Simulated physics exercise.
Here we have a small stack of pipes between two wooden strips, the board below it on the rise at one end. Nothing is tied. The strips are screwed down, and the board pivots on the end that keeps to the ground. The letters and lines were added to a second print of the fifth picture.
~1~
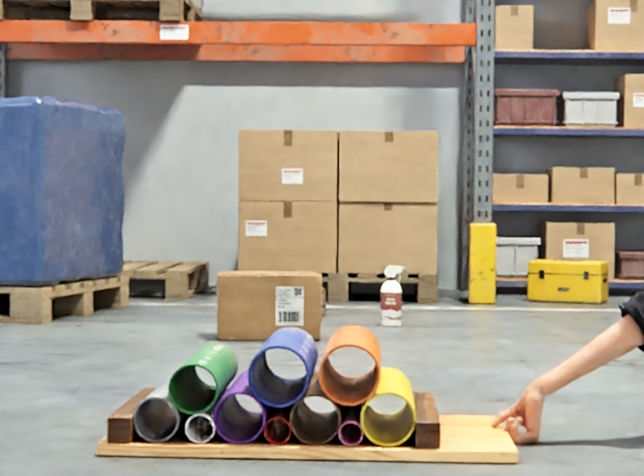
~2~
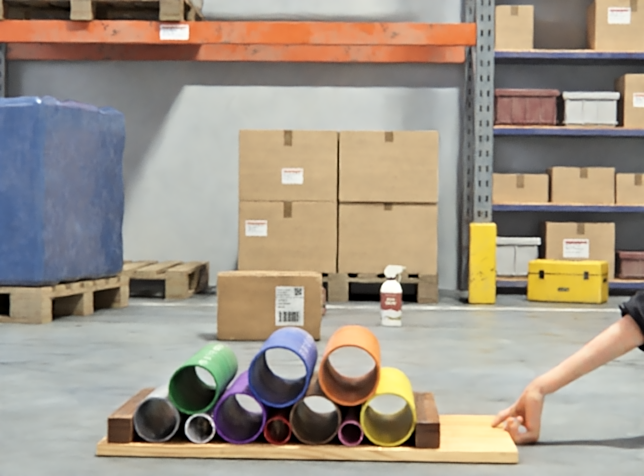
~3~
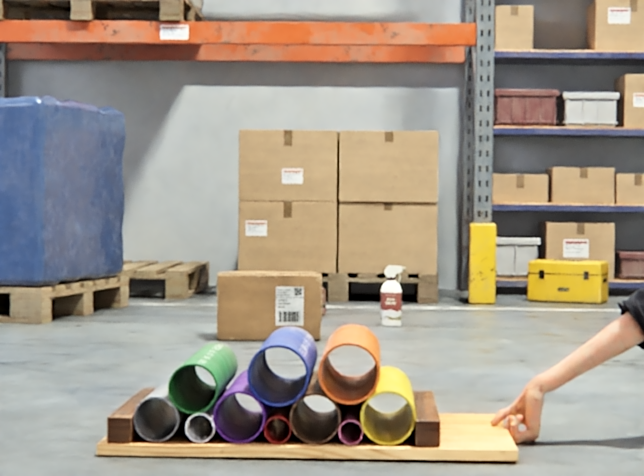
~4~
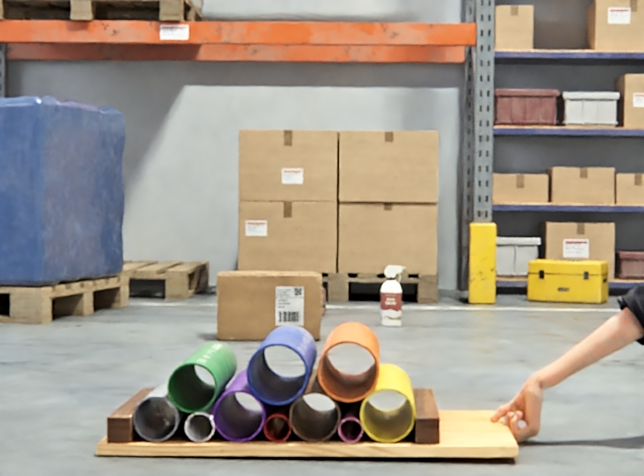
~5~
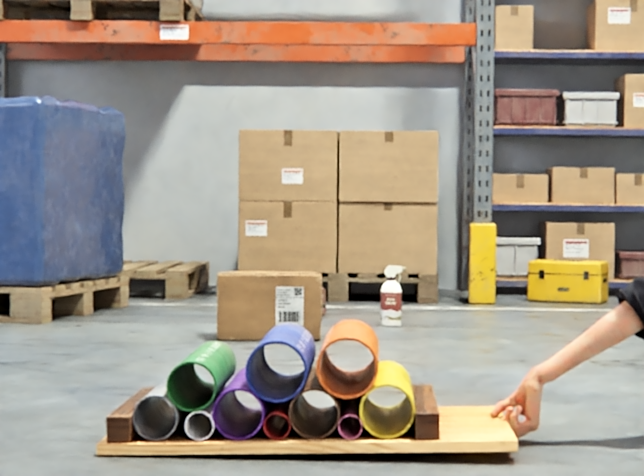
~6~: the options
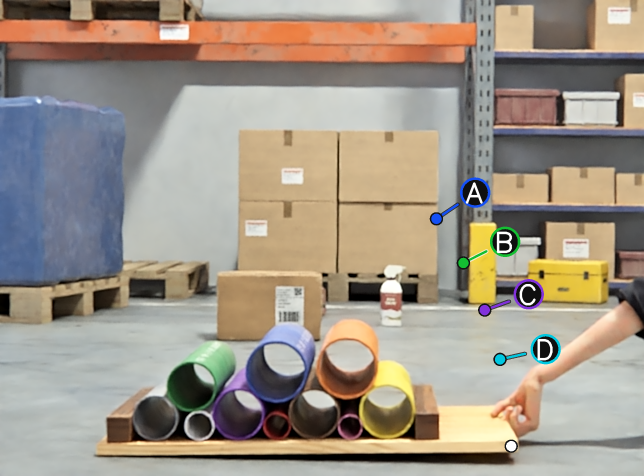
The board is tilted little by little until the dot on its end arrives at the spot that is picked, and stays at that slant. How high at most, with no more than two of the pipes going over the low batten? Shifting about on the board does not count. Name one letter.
It can be raised to A.
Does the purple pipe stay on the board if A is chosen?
The purple pipe: Yes.
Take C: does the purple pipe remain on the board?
Yes.
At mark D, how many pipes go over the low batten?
At D the number is none.
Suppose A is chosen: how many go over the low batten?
At A the number is none.
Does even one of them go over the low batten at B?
At B: No.
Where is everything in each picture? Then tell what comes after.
In the first frame, grey pipe (156, 419); white pipe (200, 428); purple pipe (239, 418).
In the second frame, purple pipe (239, 418); red pipe (278, 431).
In the third frame, board (311, 421); pink pipe (351, 432); yellow pipe (388, 418); green pipe (193, 389).
In the fourth frame, board (312, 419); grey pipe (156, 418); white pipe (200, 427).
In the fifth frame, board (311, 417); grey pipe (155, 418); white pipe (199, 426).
On the marked copy, A at (437, 219); B at (463, 263); C at (485, 310); D at (500, 360); the white dot at (511, 446).
Following A. Soon after the start, board at 19°.
Later, board at 35°.
In the end, board at 35°, none over the low batten.
As for the rest, B none over the low batten; C none over the low batten; D none over the low batten.
